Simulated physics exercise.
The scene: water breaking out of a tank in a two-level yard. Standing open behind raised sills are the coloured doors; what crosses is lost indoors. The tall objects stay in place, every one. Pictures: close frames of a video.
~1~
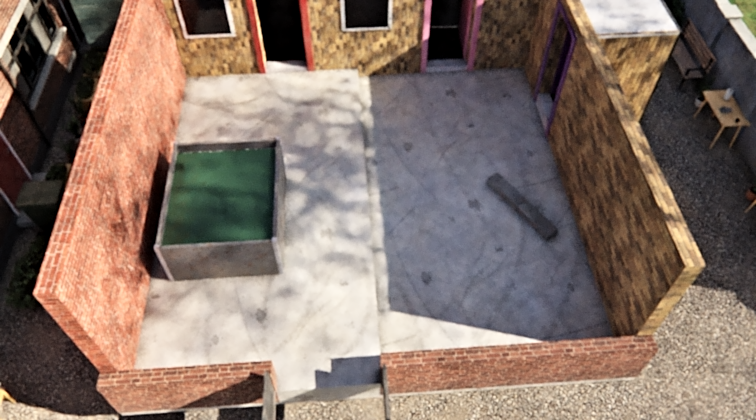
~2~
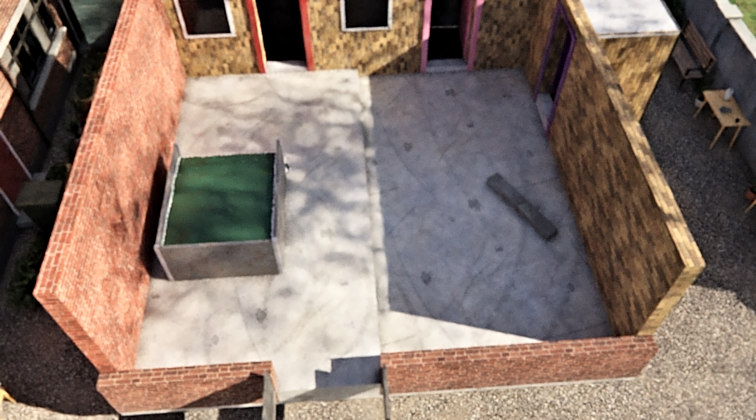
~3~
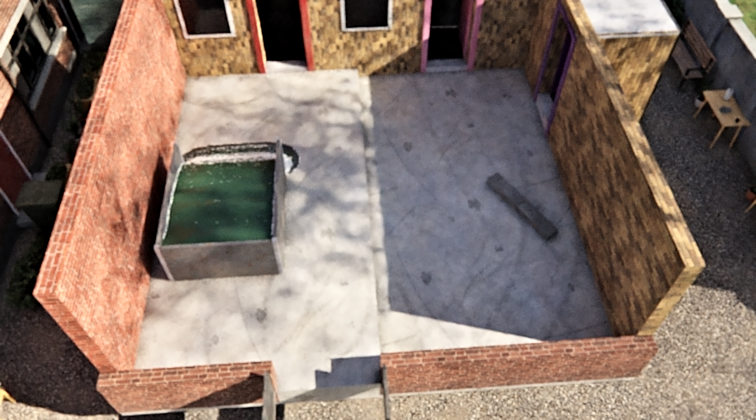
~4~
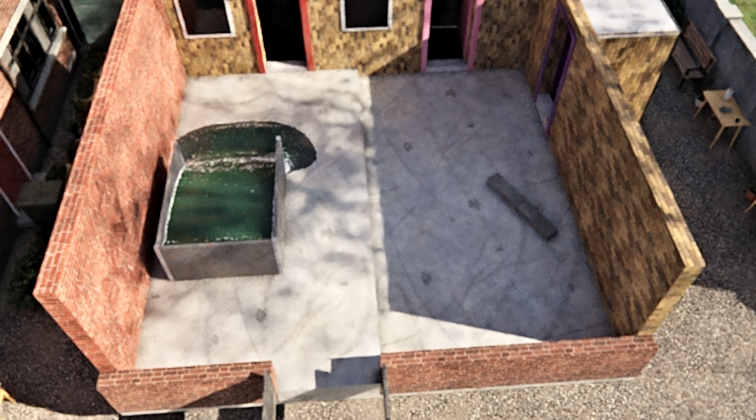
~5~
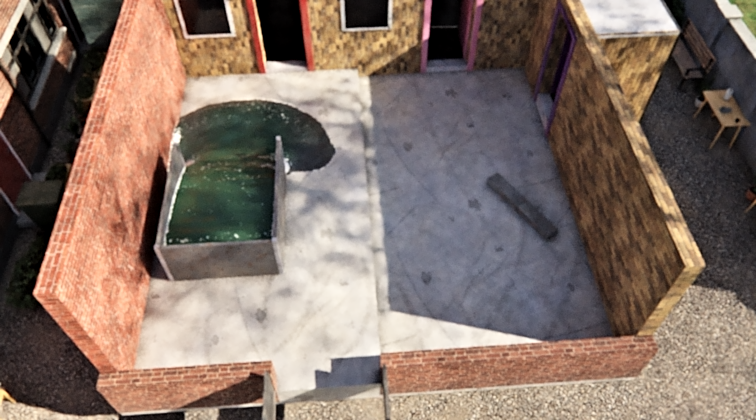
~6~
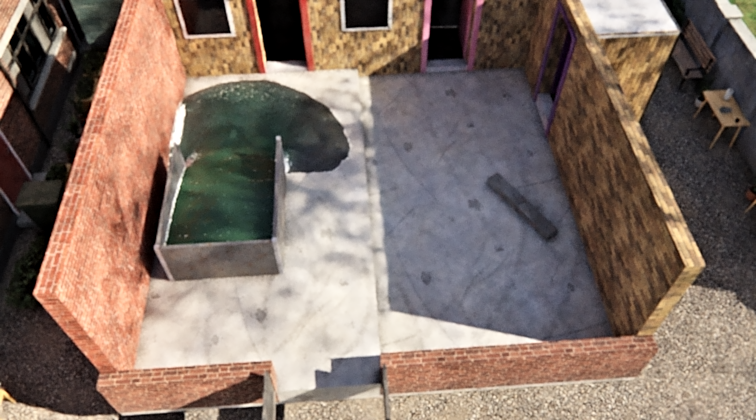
Green water pouring from the open far side of a tank and spreading across the pale floor of a brick-walled yard.
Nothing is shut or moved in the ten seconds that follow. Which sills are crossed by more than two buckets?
The red door sill is crossed by more than that. The pink door sill is not crossed by that much. The purple door sill is not crossed by that much.
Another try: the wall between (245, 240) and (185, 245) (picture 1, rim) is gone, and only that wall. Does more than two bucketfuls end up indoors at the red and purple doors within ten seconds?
In brief, the red door remains below and the purple door remains below.
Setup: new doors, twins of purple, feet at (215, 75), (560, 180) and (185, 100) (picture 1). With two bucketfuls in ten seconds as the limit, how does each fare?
Above, below, above.
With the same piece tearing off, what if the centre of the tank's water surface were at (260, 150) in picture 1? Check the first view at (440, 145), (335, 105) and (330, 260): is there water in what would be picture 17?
Point by point: Still bare; swamped; still bare.
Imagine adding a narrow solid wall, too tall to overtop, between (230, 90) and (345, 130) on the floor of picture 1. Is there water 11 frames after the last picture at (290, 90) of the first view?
At that spot: Submerged.
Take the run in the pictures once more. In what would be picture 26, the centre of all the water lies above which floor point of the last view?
Somewhere near (289, 126).
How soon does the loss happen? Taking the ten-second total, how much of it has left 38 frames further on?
Result, approximate: 100 per cent.
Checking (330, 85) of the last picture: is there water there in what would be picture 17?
At that place: Wet.
A moment on, water covers 20 % of the floor; the red door over two buckets in, the pink door not reached, the purple door not reached.
Next, water covers 25 % of the floor; the red door far over two buckets in, the pink door wet at the sill, nothing in, the purple door not reached.
Then, water covers 35 % of the floor; the red door far over two buckets in, the pink door wet at the sill, nothing in, the purple door not reached.
Later, water covers 65 % of the floor; the red door far over two buckets in, the pink door wet at the sill, nothing in, the purple door wet at the sill, nothing in.
In the end, water covers 85 % of the floor; the red door far over two buckets in, the pink door wet at the sill, nothing in, the purple door wet at the sill, nothing in.
